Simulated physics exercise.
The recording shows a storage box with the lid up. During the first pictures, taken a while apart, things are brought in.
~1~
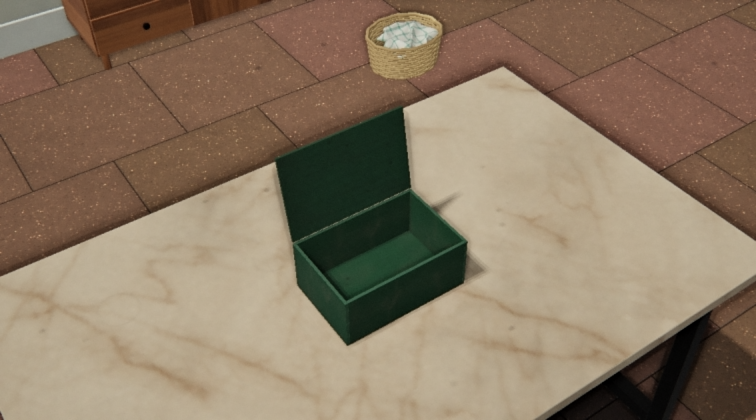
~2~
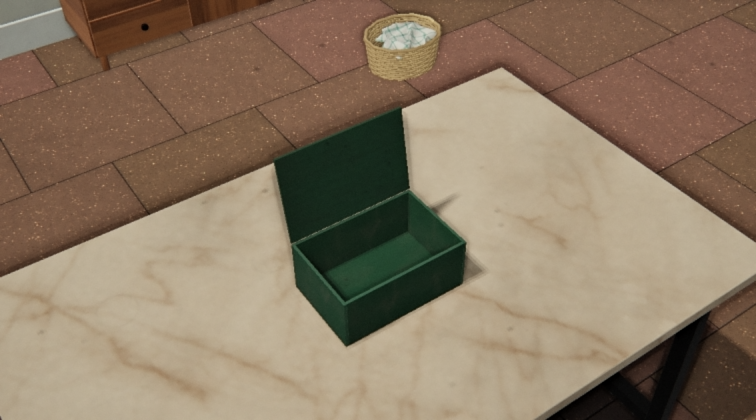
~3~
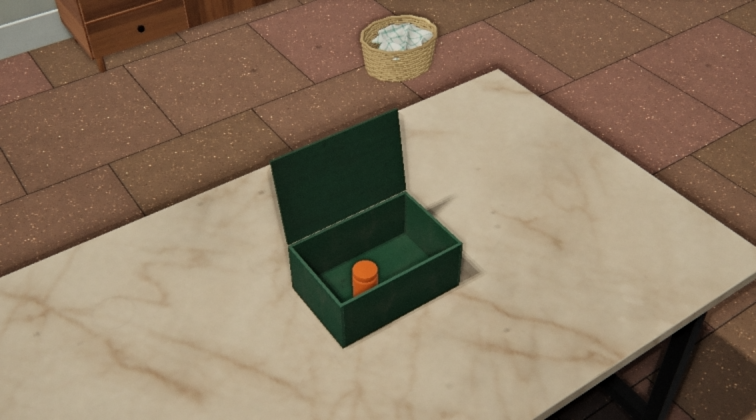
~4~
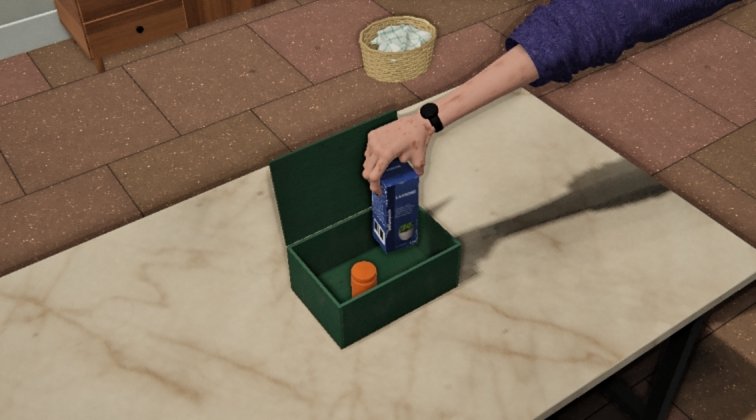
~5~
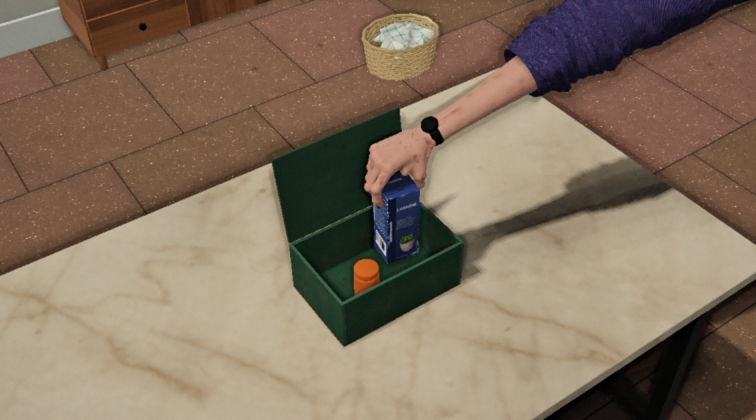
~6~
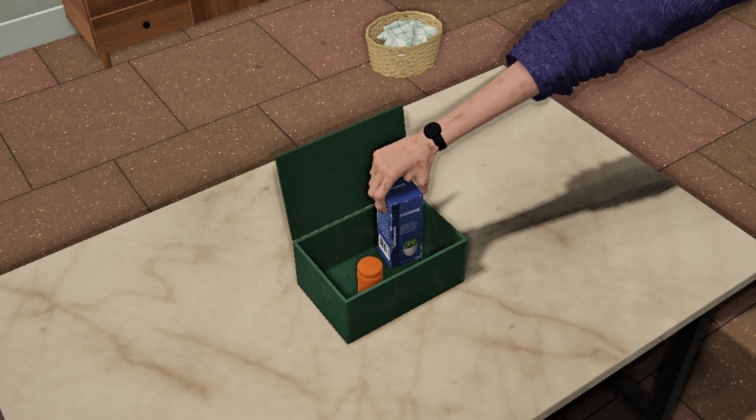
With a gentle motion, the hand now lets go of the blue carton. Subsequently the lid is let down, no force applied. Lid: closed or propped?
I predict it won't fully lower.
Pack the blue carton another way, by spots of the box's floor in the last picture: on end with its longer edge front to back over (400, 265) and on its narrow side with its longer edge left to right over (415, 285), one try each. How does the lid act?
On the first try the lid remains open; on the second it remains open.
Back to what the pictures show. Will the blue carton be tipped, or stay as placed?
By the end it has kept its angle.
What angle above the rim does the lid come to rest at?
The lid sits around 30° above the rim.
Then, 1.00 s later than the last frame, lid starting down; blue carton moved about its own width near (399, 260).
Then, 1.60 s later than the last frame, lid 58° above the rim; blue carton moved about its own width near (399, 260).
When it is over, lid 28° above the rim; moved from the start, blue carton; orange shaker as before. End places, in pixels of the last picture, blue carton near (399, 260).
